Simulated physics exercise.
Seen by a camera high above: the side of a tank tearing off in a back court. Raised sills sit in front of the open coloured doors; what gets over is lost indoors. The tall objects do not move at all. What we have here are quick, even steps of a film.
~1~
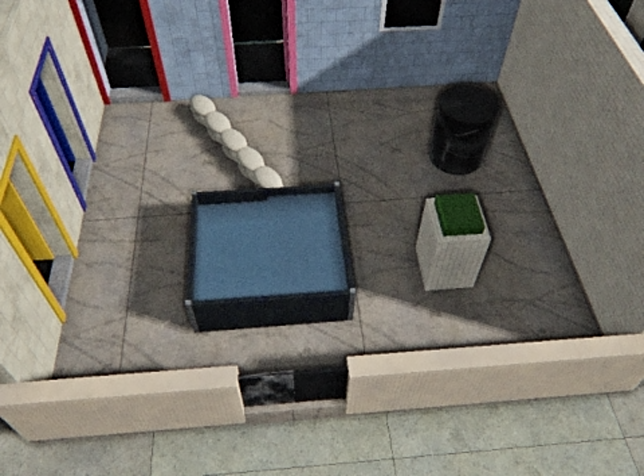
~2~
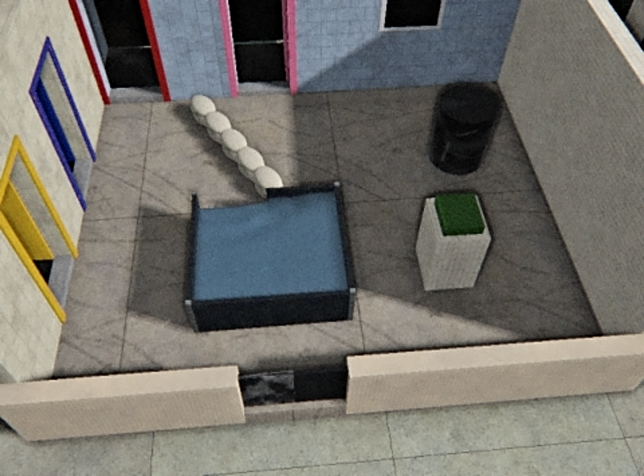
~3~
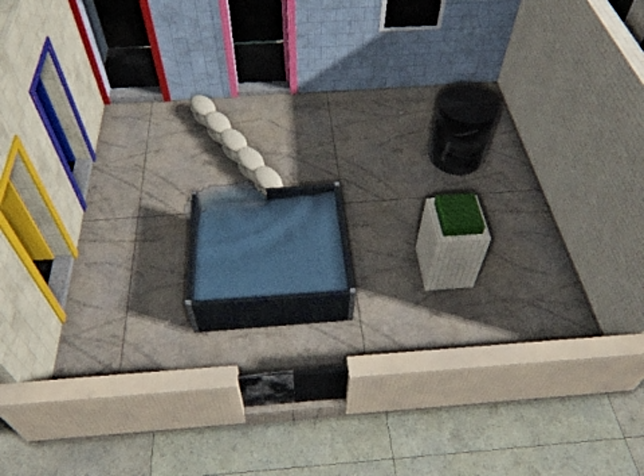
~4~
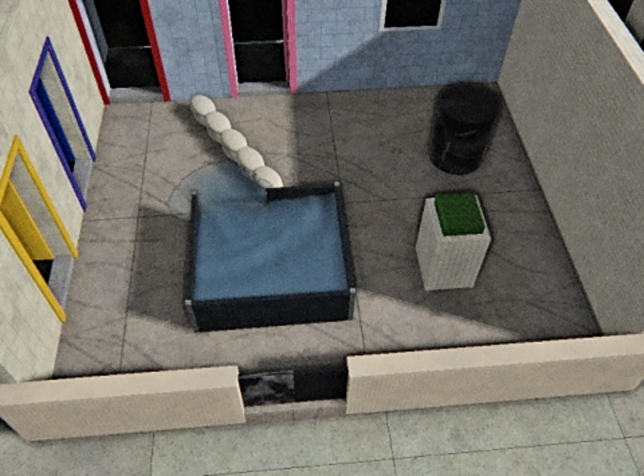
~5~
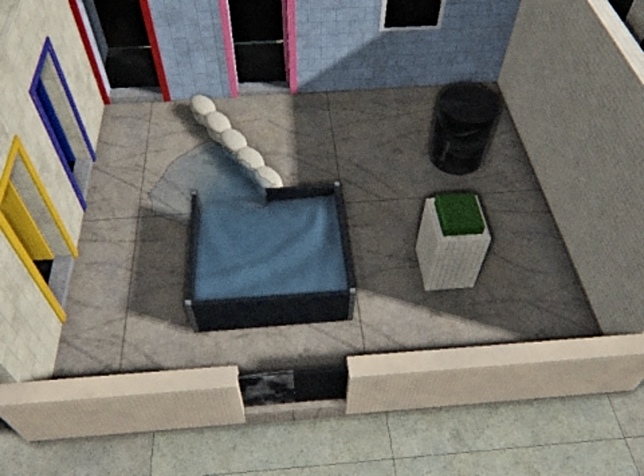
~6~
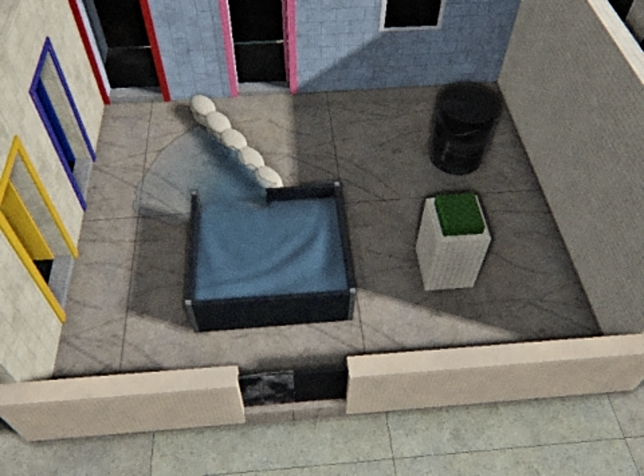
We see an open tank of blue water in a walled court with coloured doorways; part of its far side opens, and water pours out, spreading thinly across the paving beside a row of pale rounded stones.
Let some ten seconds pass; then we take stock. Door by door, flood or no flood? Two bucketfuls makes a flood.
One by one: Blue door: Over two buckets, pink door: At most two buckets, red door: Over two buckets, yellow door: At most two buckets.
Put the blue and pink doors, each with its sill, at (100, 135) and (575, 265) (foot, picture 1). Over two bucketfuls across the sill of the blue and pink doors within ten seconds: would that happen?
What you'd see: The blue door tops the limit and the pink door stays within the limit.
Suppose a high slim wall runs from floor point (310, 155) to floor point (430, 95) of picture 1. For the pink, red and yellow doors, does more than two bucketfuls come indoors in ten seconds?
The pink door remains below, the red door ends up above and the yellow door remains below.
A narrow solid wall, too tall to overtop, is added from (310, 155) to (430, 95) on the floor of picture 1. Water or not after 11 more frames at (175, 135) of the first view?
Soaked.
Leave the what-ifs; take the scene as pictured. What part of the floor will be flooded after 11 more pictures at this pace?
Estimated share: About 20 %.
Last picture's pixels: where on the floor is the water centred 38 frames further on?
Roughly (211, 203) in the last picture.
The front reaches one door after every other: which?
Looks like the door marked yellow.
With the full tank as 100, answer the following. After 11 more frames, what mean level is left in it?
Close to 54 %.
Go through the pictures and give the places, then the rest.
In the first picture, the open tank at (269, 244) is whole and still.
In the second picture, the front is at a hidden place, out from the gap on the open tank's far side.
In the third picture, water pours out on the open tank's far side and has run to a hidden place.
In the fourth picture, the front is at (217, 167), out from the gap on the open tank's far side.
In the fifth picture, the front is at (214, 143), out from the gap on the open tank's far side.
In the sixth picture, water pours out on the open tank's far side and has run to (196, 131).
A moment on, water covers 15 % of the floor; the blue door not reached, the pink door not reached, the red door wet at the sill, nothing in, the yellow door not reached.
Next, water covers 20 % of the floor; the blue door under two buckets in, the pink door not reached, the red door over two buckets in, the yellow door not reached.
Then, water covers 25 % of the floor; the blue door over two buckets in, the pink door wet at the sill, nothing in, the red door far over two buckets in, the yellow door not reached.
Later, water covers 55 % of the floor; the blue door over two buckets in, the pink door wet at the sill, nothing in, the red door far over two buckets in, the yellow door wet at the sill, nothing in.
In the end, water covers 70 % of the floor; the blue door far over two buckets in, the pink door wet at the sill, nothing in, the red door far over two buckets in, the yellow door wet at the sill, nothing in.
